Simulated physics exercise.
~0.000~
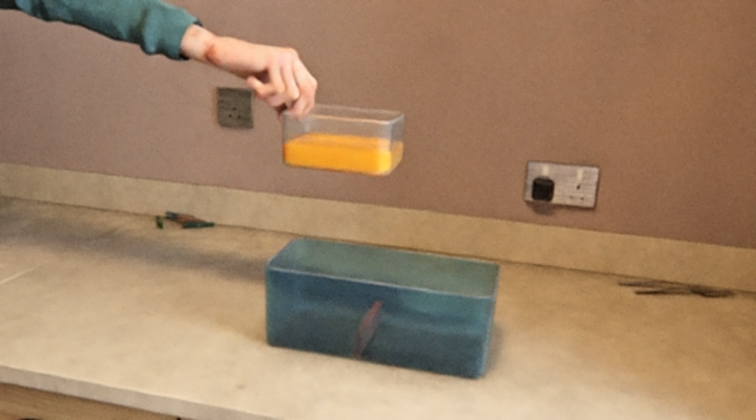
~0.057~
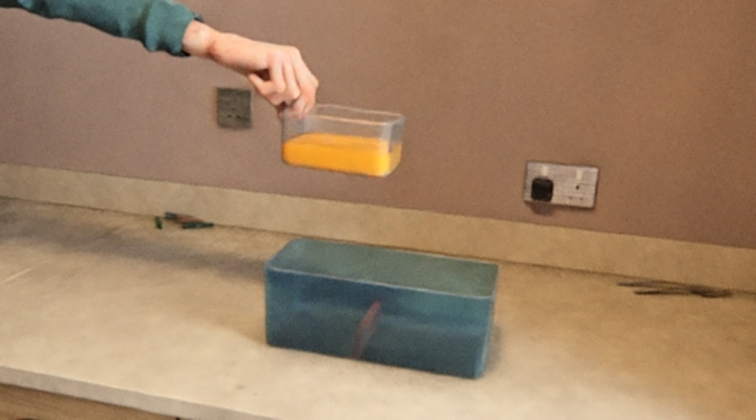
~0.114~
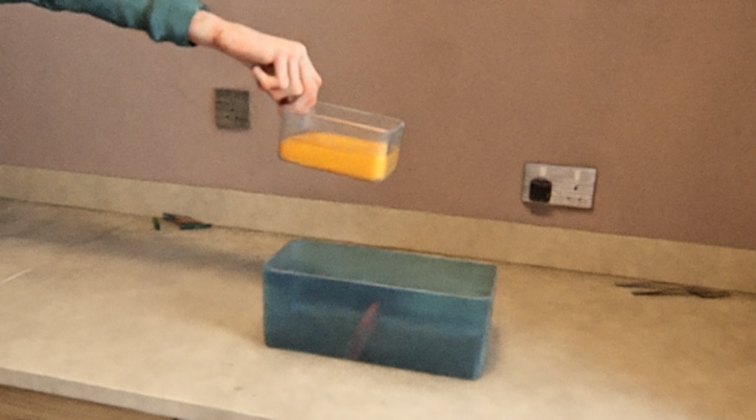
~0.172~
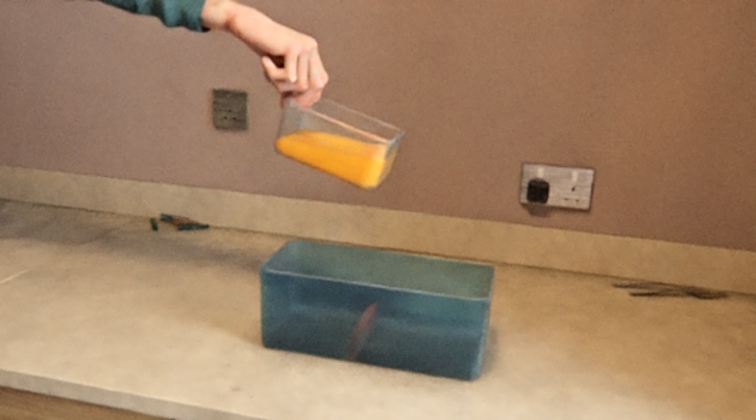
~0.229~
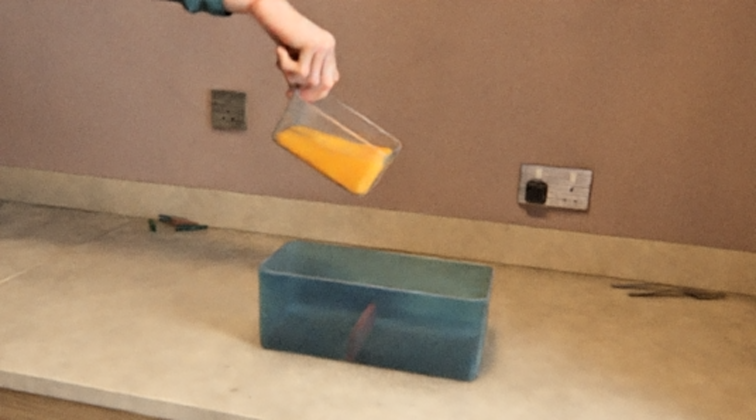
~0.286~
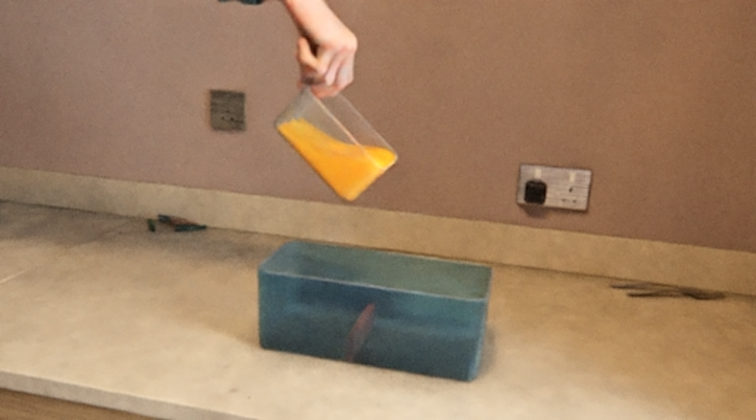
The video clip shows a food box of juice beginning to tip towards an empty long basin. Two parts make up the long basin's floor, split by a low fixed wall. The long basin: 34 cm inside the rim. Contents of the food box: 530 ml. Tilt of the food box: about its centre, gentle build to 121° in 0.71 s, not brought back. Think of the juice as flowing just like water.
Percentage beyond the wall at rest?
77 per cent.
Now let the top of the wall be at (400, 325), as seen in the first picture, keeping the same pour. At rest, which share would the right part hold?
Around 55 %, I'd say.
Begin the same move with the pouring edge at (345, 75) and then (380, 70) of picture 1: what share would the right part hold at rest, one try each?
Respectively about 45 and 70 percent.
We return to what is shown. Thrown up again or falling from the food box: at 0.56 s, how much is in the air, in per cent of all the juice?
Some 46 per cent, I reckon.
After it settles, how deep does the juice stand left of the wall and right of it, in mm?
Once settled, the left stands around 6 mm and the right around 16 mm.
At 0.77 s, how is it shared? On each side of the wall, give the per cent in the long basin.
Near 14 on the left, 76 on the right.
By 0.56 s the tilt is 109° and 12 per cent is still to pour, 0 is left of the wall and 41 right of it.
By 0.77 s the tilt is 121° and 1 per cent is still to pour, 15 is left of the wall and 75 right of it.
By 0.98 s the tilt is 121° and 0 per cent is still to pour, 20 is left of the wall and 77 right of it.
By 1.21 s the tilt is 121° and 0 per cent is still to pour, 20 is left of the wall and 77 right of it.
At rest 20 per cent lies left of the wall, 77 right of it and 3 outside.
